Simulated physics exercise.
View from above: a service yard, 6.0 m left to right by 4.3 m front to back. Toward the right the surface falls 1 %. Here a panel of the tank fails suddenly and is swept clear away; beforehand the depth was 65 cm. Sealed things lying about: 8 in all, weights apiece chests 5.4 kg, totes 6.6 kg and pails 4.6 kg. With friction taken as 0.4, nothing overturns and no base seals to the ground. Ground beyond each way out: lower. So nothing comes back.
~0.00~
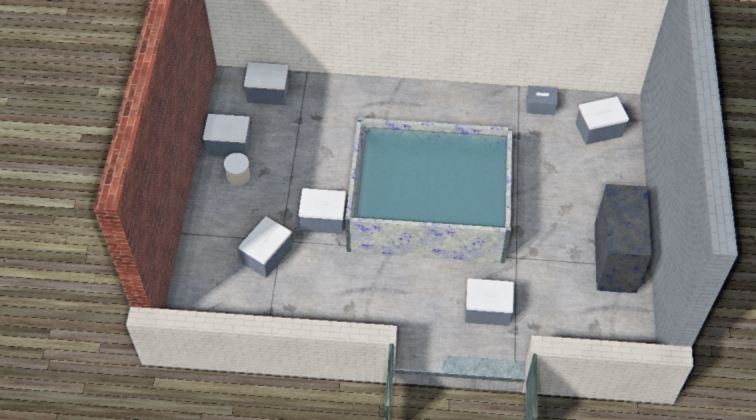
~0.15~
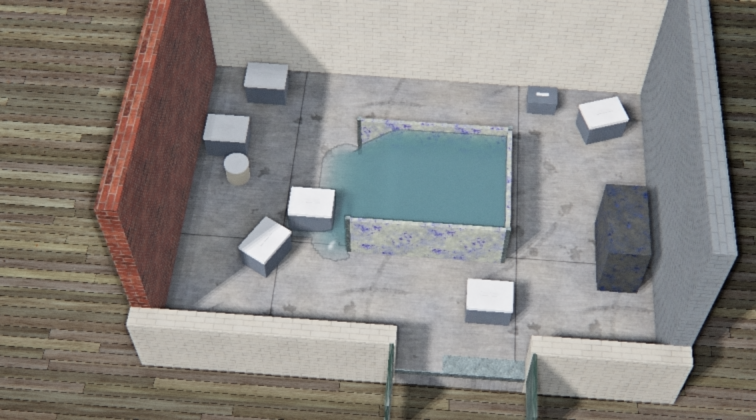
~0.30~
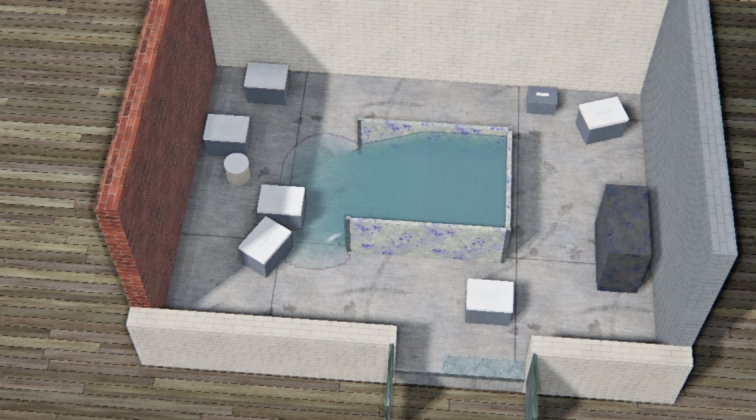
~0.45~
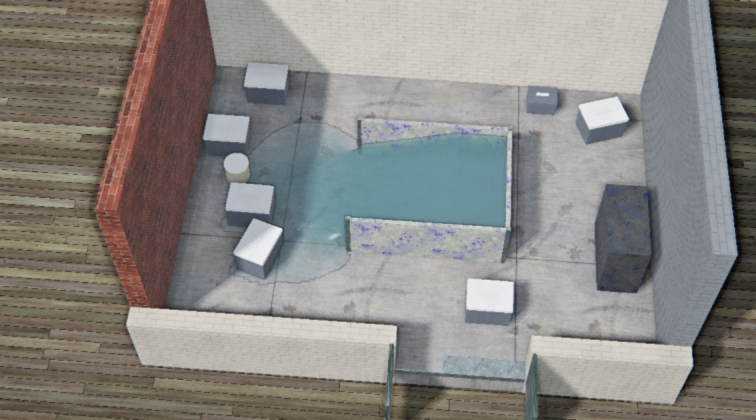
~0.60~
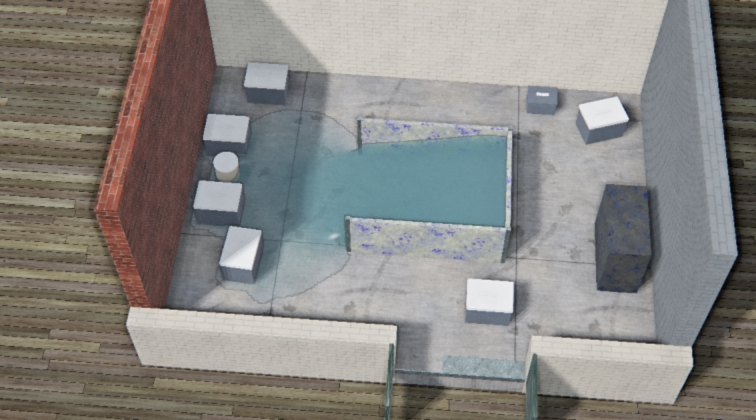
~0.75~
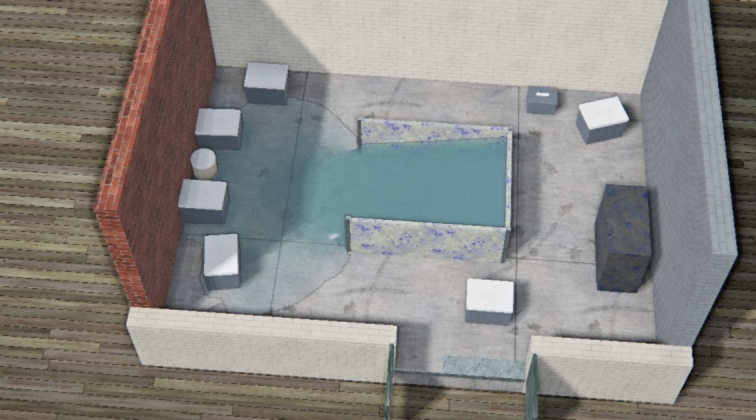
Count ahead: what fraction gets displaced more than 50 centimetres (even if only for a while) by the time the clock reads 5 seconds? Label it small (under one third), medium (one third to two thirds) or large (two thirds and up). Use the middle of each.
Large.
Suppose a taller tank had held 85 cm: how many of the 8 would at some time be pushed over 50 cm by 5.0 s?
In that case the number is 7.
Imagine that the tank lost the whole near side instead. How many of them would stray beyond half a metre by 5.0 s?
Then the count would be 5.
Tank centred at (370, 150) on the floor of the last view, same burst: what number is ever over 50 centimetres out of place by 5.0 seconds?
So the tally would be 6.
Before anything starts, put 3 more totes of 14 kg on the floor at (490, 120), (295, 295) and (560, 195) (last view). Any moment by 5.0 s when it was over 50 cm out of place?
One after another they come out above it, above it, inside the limit.
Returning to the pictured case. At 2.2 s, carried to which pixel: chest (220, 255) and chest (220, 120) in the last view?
Estimated pixels: (212, 282) and (232, 60).
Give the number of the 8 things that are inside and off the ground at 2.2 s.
Of them, 5.
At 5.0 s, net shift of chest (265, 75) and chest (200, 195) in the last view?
Distances: 450 cm; 120 cm.
After 1.1 s 2 of 8 are over 50 cm from their spots; 3 afloat.
After 2.2 s 4 of 8 are over 50 cm from their spots; 5 afloat.
After 3.5 s 5 of 8 are over 50 cm from their spots; 5 afloat.
After 5.0 s 8 of 8 are over 50 cm from their spots, and 8 have been at some point; 8 afloat.
